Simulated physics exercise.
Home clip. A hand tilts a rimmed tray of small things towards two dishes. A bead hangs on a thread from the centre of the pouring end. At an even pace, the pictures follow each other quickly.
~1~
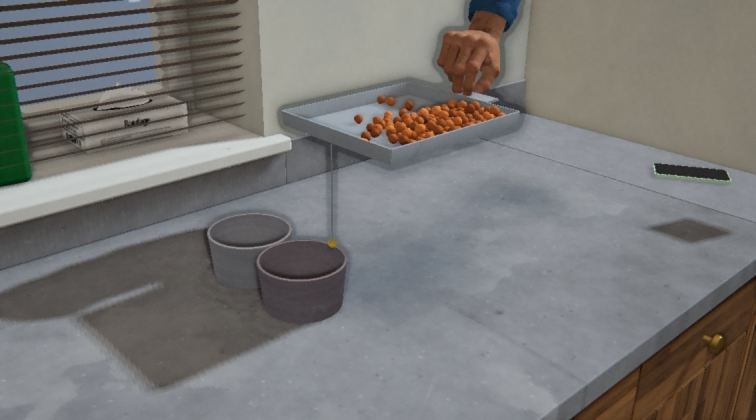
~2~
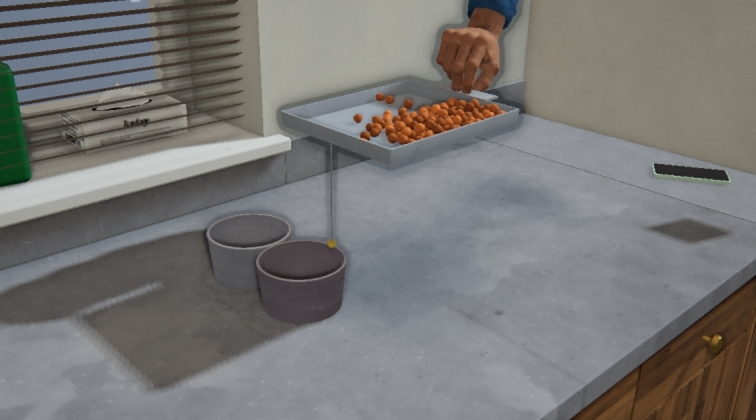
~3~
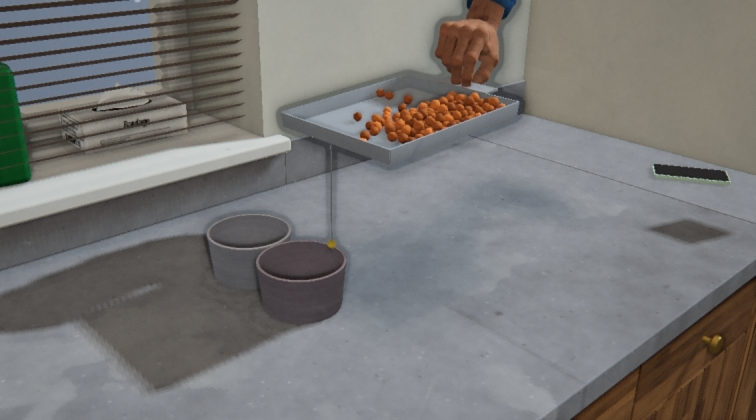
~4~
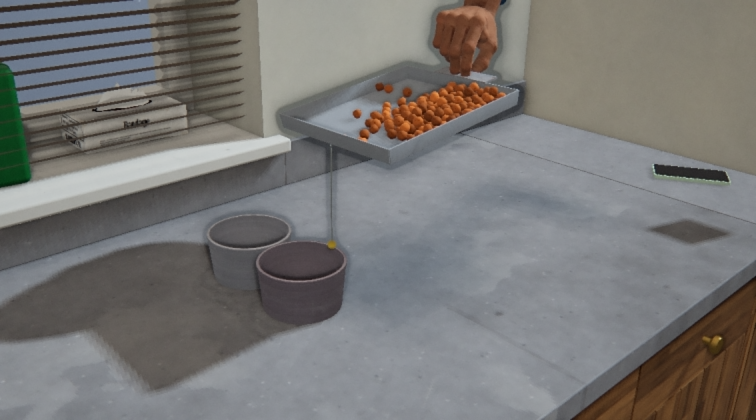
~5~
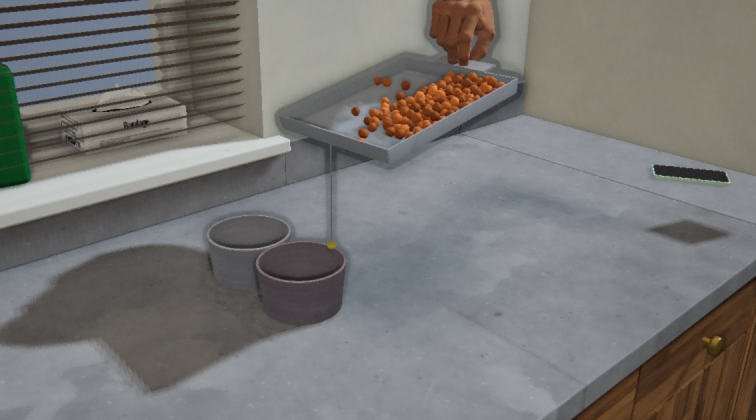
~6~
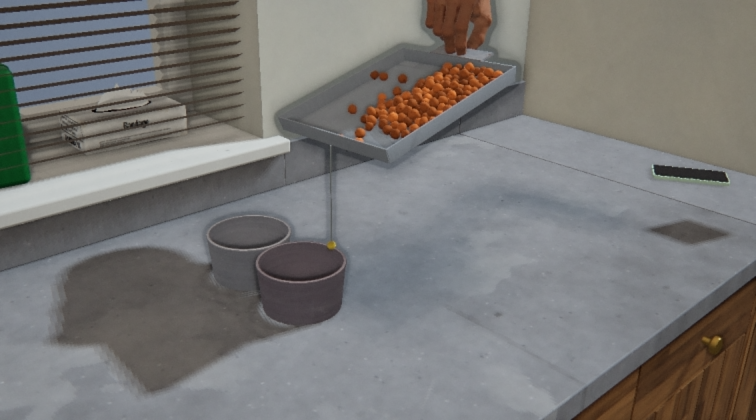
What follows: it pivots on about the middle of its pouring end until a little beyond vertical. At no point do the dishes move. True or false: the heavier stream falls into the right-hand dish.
True.
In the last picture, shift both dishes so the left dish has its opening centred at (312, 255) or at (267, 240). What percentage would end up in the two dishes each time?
Roughly 30 per cent, then roughly 60 per cent.
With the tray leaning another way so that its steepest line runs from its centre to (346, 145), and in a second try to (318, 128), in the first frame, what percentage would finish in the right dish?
20 %, give or take, and then 30 %.
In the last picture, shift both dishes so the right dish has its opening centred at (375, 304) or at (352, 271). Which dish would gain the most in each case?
On the first go the left-side one comes out on top, and on the second go the left-side one.
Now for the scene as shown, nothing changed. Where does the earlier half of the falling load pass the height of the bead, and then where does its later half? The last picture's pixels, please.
Around (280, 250) first; around (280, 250) second.
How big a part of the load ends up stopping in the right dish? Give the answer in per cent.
I'd put it at some 40 per cent.
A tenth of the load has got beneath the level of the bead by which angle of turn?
Near 105 degrees.
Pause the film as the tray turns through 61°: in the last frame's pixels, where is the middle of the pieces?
The load is centred about (343, 110).
Just after the last frame, tray tipped steeply; almost all on the tray; just a few in the right dish; just a few in the left dish; just a few outside both; just a few in the air.
A moment on, tray tipped past a quarter turn; the larger part on the tray; just a few in the right dish; just a few in the left dish; just a few outside both; about a tenth in the air.
Further on, tray tipped past a quarter turn; roughly a third in the right dish; about a tenth in the left dish; roughly half outside both.
When it is over, tray tipped past a quarter turn; roughly a third in the right dish; about a tenth in the left dish; roughly half outside both.
